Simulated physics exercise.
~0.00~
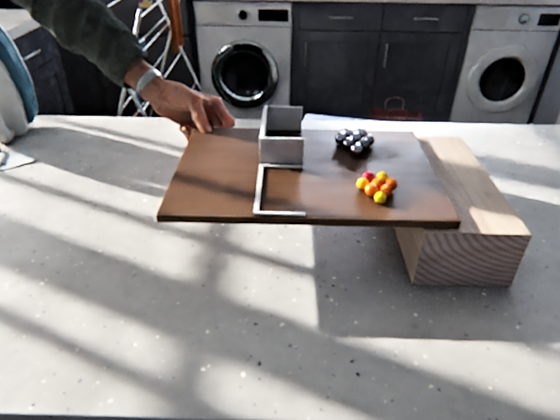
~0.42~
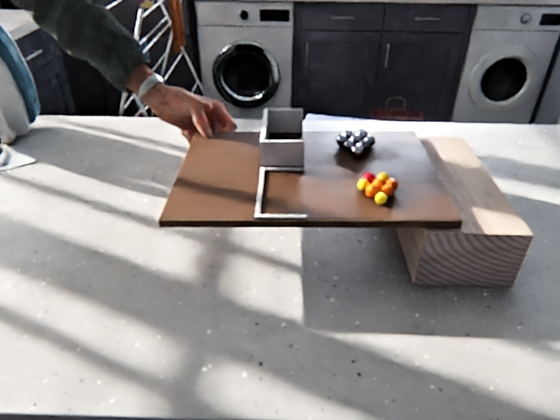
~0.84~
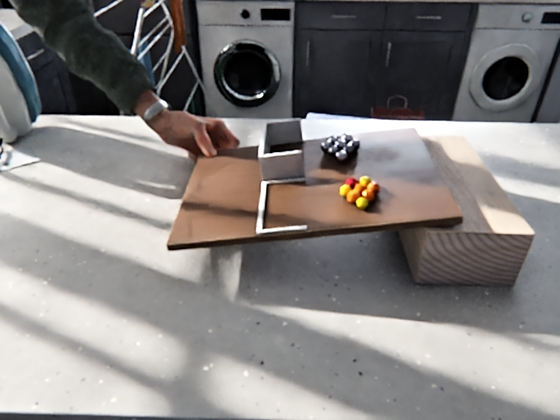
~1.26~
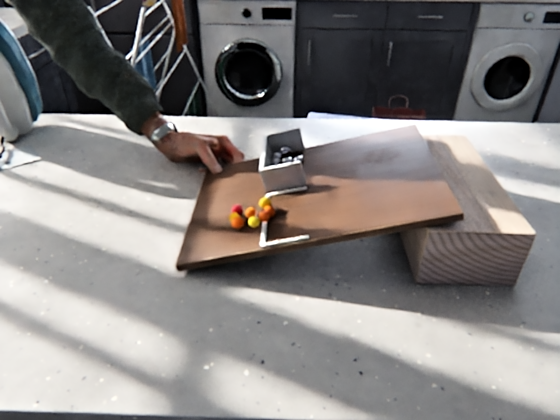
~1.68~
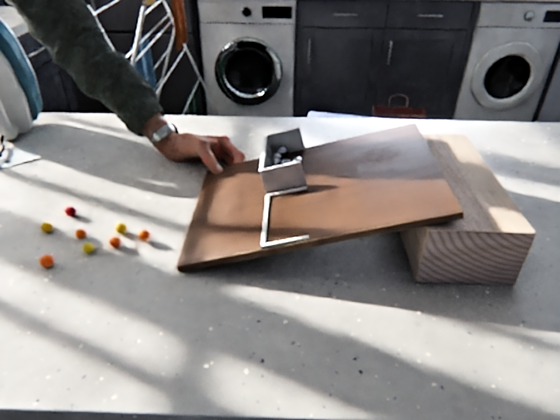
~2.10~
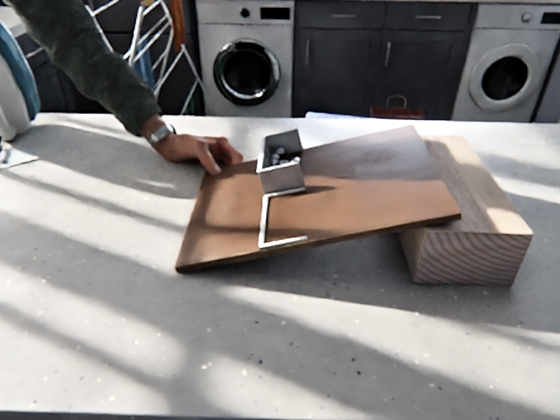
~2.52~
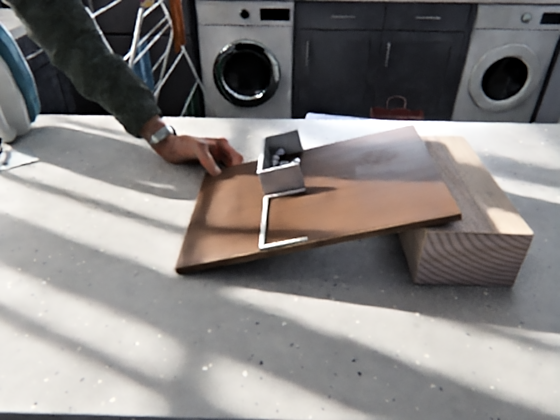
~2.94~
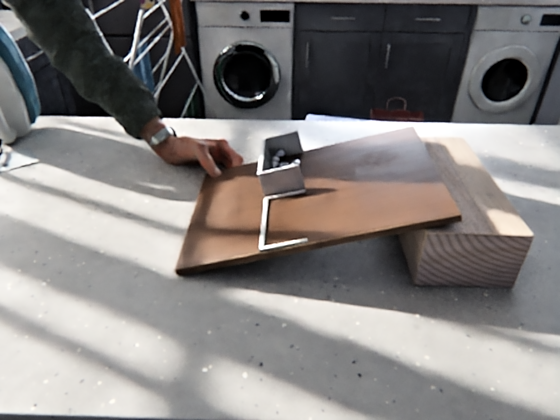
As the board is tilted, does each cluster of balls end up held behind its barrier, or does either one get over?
The two clusters end differently. The dark balls at the back pile up behind their taller grey barrier, while the bright balls in front get over their low pale one and leave the board.
